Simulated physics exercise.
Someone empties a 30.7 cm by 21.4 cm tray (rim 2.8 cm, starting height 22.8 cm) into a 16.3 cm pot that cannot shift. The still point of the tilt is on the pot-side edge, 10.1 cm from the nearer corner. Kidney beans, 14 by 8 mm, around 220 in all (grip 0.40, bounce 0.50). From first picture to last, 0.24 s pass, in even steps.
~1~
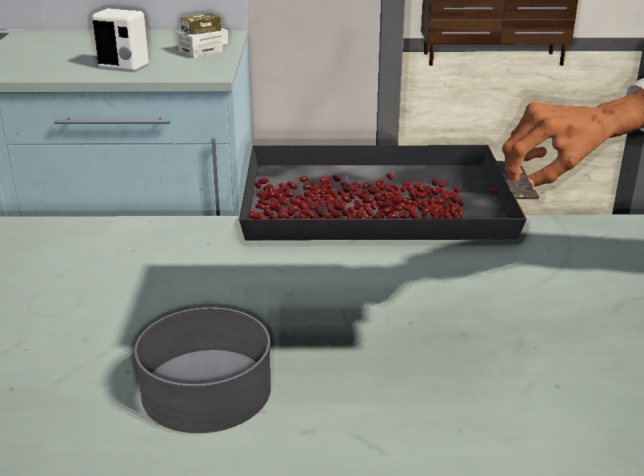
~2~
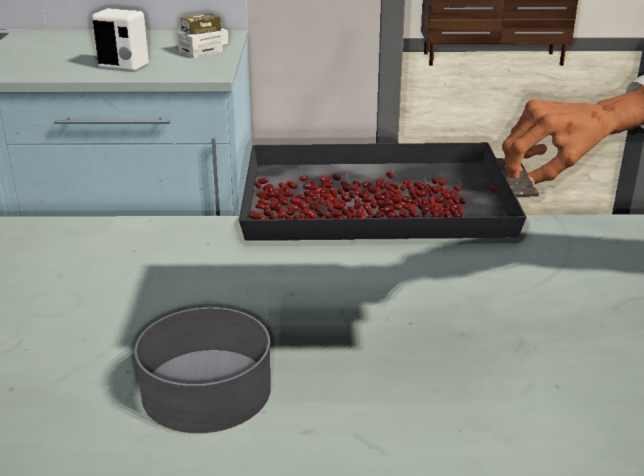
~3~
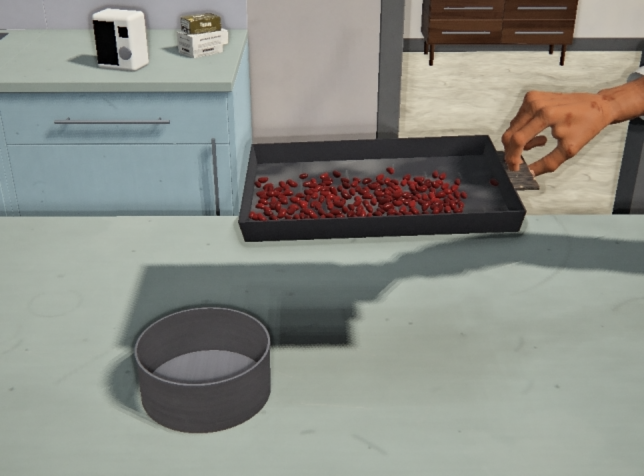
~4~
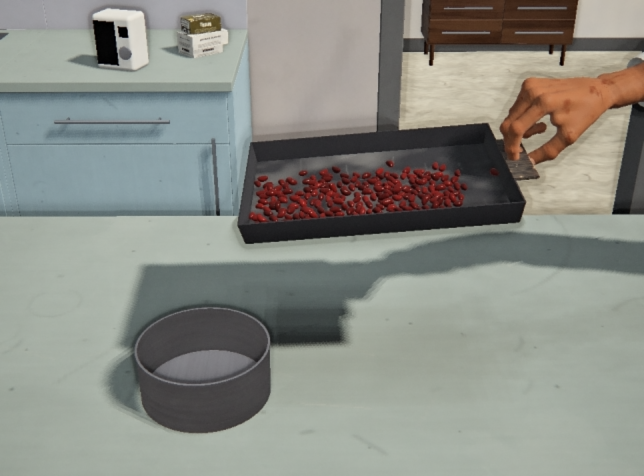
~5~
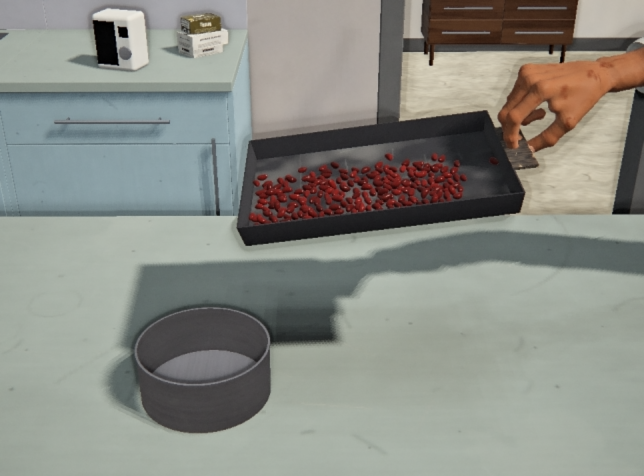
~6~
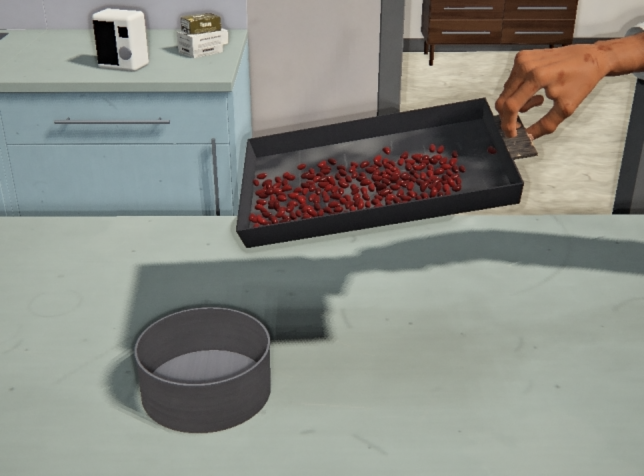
A dark tray of red beans tilts gradually as a hand raises its right end.
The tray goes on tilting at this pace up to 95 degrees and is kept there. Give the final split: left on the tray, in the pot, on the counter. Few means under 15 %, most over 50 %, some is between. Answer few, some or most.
Tray few, pot most, counter few.
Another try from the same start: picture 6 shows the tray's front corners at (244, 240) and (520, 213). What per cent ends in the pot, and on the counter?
Pot 20, counter 80.
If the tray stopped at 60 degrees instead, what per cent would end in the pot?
It would be near 25 per cent.
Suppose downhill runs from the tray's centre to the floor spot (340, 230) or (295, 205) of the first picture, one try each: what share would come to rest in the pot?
About 20 and 70 per cent.
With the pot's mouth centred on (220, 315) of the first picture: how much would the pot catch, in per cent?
Some 30 per cent.
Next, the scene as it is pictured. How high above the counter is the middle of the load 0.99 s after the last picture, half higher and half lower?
About 22 cm.
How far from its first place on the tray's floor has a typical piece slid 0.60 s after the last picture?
About 5 cm.
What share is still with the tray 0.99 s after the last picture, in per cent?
About 85 per cent.
Then, 0.60 s after the last picture, tilt 51 degrees; the tray holds 100 %, the pot 0 %.
Then, 0.99 s after the last picture, tilt 77 degrees; the tray holds 85 %, the pot 5 %.
Then, 1.47 s after the last picture, tilt 95 degrees; the tray holds 10 %, the pot 80 %.
In the end, tray 0 %, pot 95 %, counter 0 %.
